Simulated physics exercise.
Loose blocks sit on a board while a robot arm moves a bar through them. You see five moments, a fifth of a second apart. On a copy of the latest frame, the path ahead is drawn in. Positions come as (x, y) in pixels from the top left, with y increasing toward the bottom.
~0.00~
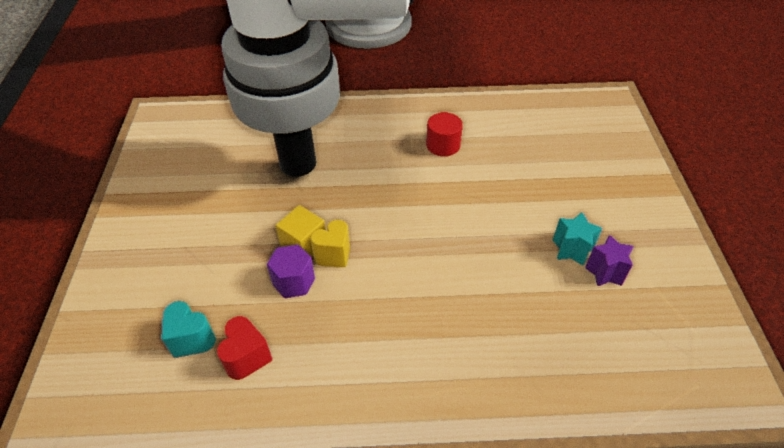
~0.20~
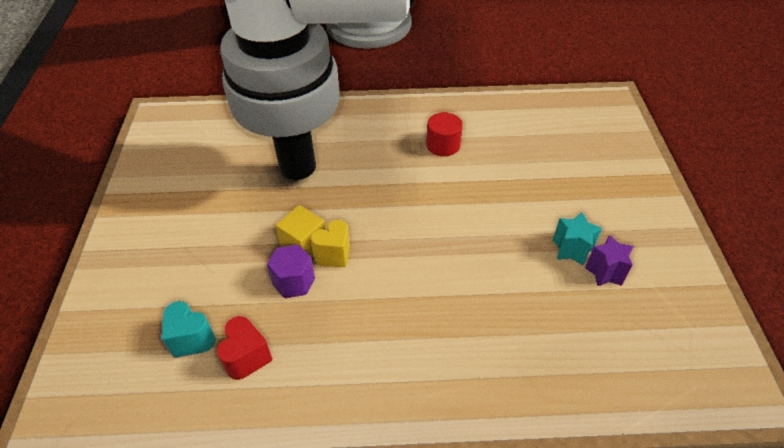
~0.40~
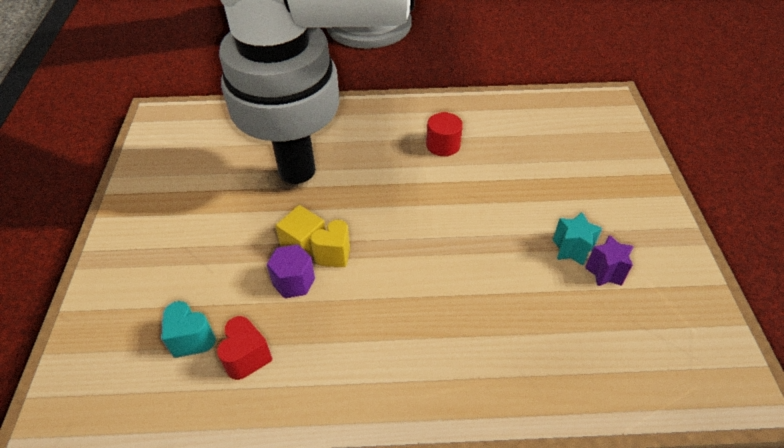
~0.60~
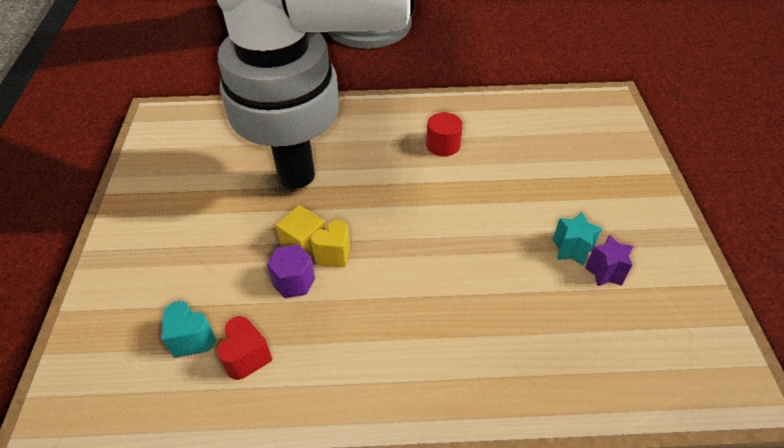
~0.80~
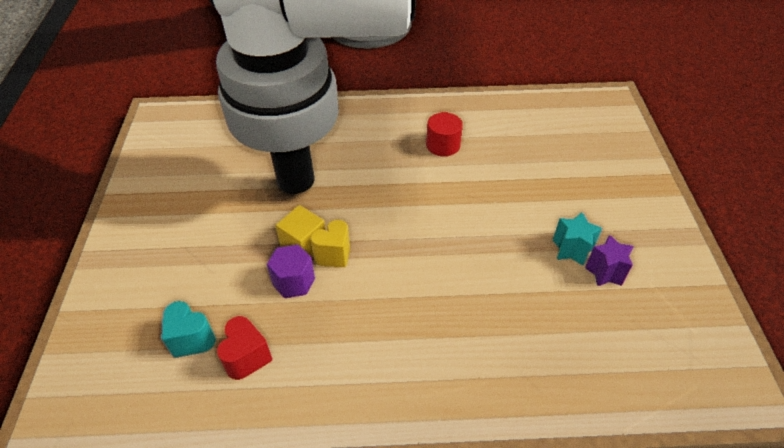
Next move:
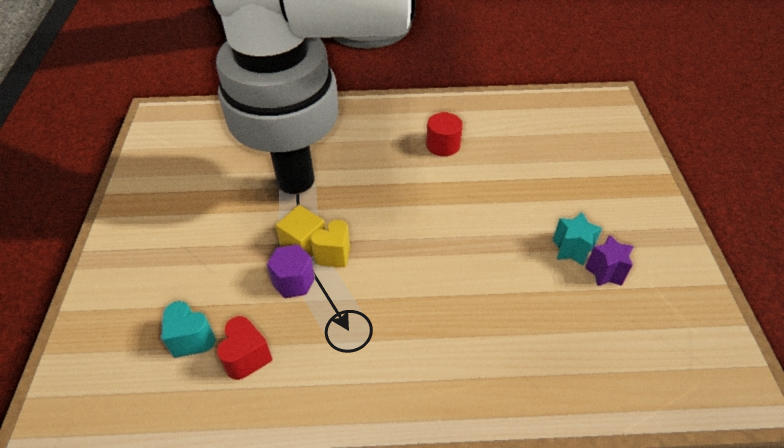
A grey robot arm with a black bar reaches over a striped wooden board on a red surface, seen from above at an angle. Two yellow blocks and a purple one cluster left of centre, teal and red hearts lie lower left, a red cylinder near the back, and teal and purple stars at right. The bar creeps slightly toward the viewer, while the blocks and camera stay still.
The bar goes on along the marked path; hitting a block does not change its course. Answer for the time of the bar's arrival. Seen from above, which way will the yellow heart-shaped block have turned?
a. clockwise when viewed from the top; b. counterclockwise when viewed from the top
Correct choice: B.
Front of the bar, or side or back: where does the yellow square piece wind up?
Prediction: Still leading.
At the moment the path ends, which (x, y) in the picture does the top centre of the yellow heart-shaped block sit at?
At the end it should sit near (350, 249).
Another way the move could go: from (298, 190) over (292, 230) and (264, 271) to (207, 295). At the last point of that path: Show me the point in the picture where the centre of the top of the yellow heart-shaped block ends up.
In the picture, it is at (348, 244).
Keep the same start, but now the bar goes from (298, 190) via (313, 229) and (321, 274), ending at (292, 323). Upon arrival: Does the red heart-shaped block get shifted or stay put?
From what I can tell, it won't keep its place.
Path on the board, from (298, 190) through (299, 234) and (318, 281) to (349, 331).
On the path given first. One third of the way, bar (297, 226); purple six-sided block (286, 274), turned 40° clockwise; yellow square piece (306, 246); yellow heart-shaped block (342, 242), turned 45° anticlockwise.
Two thirds of the way, bar (316, 273); purple six-sided block (282, 299), turned 65° clockwise; yellow square piece (328, 292), turned 25° clockwise; yellow heart-shaped block (350, 249), turned 85° anticlockwise.
At the end, bar (348, 323); red heart-shaped block in place; purple six-sided block (282, 299), turned 65° clockwise; yellow square piece (354, 350), turned 45° clockwise; yellow heart-shaped block (350, 249), turned 85° anticlockwise.
